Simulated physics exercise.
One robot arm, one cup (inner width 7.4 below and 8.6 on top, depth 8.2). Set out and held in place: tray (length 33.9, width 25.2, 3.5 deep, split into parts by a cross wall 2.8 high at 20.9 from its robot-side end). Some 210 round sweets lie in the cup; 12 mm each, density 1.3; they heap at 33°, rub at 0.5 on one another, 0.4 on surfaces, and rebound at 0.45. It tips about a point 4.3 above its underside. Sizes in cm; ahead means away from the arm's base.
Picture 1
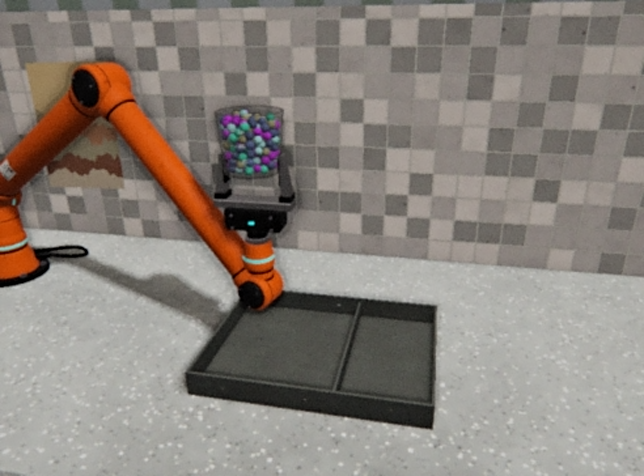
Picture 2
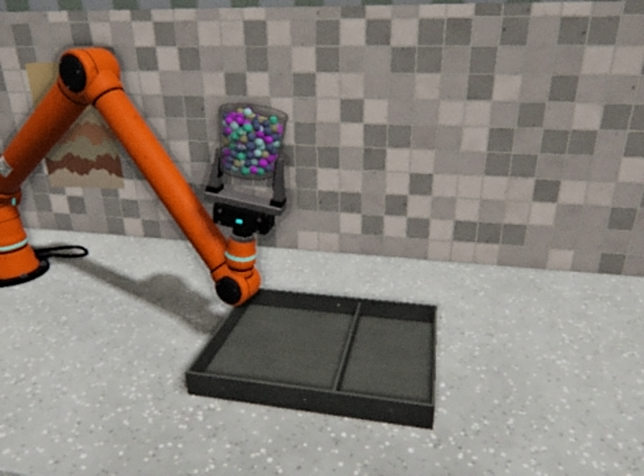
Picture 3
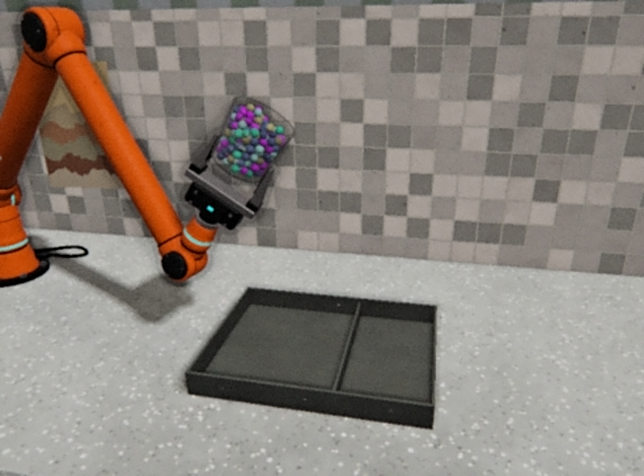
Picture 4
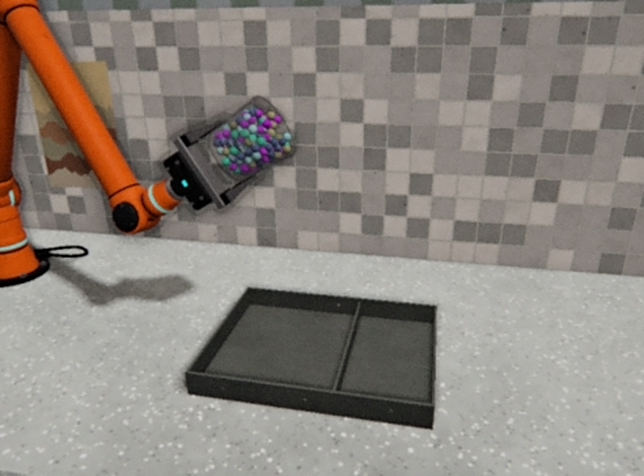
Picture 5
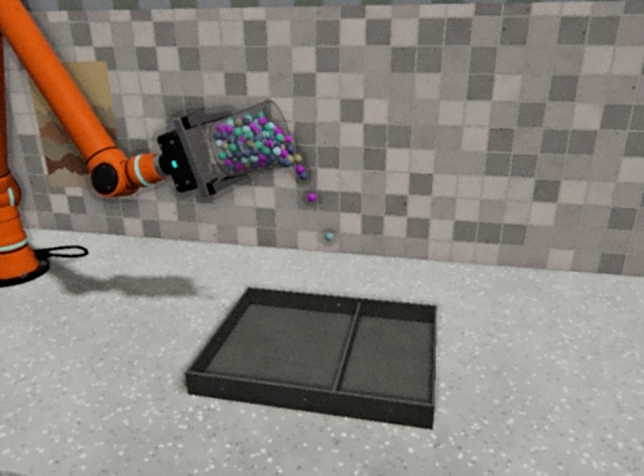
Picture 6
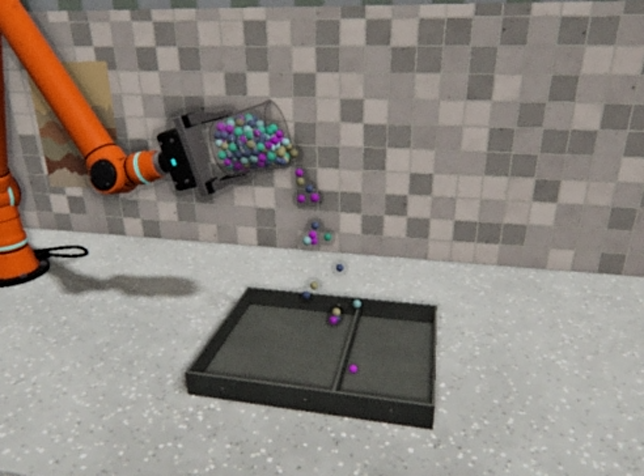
Above a divided dark tray on a speckled counter, an orange robot arm drew back to the left while tipping a clear cup of colourful balls rightward, and a few tumbled out into the tray.
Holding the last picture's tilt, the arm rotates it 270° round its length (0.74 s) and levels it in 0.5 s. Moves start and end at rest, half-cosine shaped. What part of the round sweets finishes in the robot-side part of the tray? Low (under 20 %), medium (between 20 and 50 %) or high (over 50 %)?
Answer: Medium; between 20 and 50 % of the round sweets finish in the robot-side part of the tray.
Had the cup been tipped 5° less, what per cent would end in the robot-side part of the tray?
In that case some 10 per cent.
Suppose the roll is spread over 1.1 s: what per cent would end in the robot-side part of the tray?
Then about 30 per cent.
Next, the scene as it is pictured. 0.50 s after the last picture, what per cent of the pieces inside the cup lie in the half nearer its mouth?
About 45 per cent.
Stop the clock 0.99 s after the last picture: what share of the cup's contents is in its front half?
About 40 per cent.
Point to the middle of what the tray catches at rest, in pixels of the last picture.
Near (331, 340).
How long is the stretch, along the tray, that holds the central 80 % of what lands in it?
Some 16 cm.
Then, 0.50 s later, tipped 75°, highest piece 37 above the table; 166 in the cup, 26 in the robot-side part, 6 in the far-side part, 14 in flight or on a rim.
Then, 0.99 s later, tipped 37°, highest piece 36 above the table; 140 in the cup, 56 in the robot-side part, 13 in the far-side part, 1 on the table or floor, 2 in flight or on a rim.
Then, 1.44 s later, upright, highest piece 38 above the table; 140 in the cup, 57 in the robot-side part, 14 in the far-side part, 1 on the table or floor.
Then, 2.14 s later, upright, highest piece 38 above the table; 140 in the cup, 57 in the robot-side part, 14 in the far-side part, 1 on the table or floor.
At rest, 140 in the cup, 57 in the robot-side part, 14 in the far-side part, 1 on the table or floor. That is 27 % in the robot-side part of the tray.
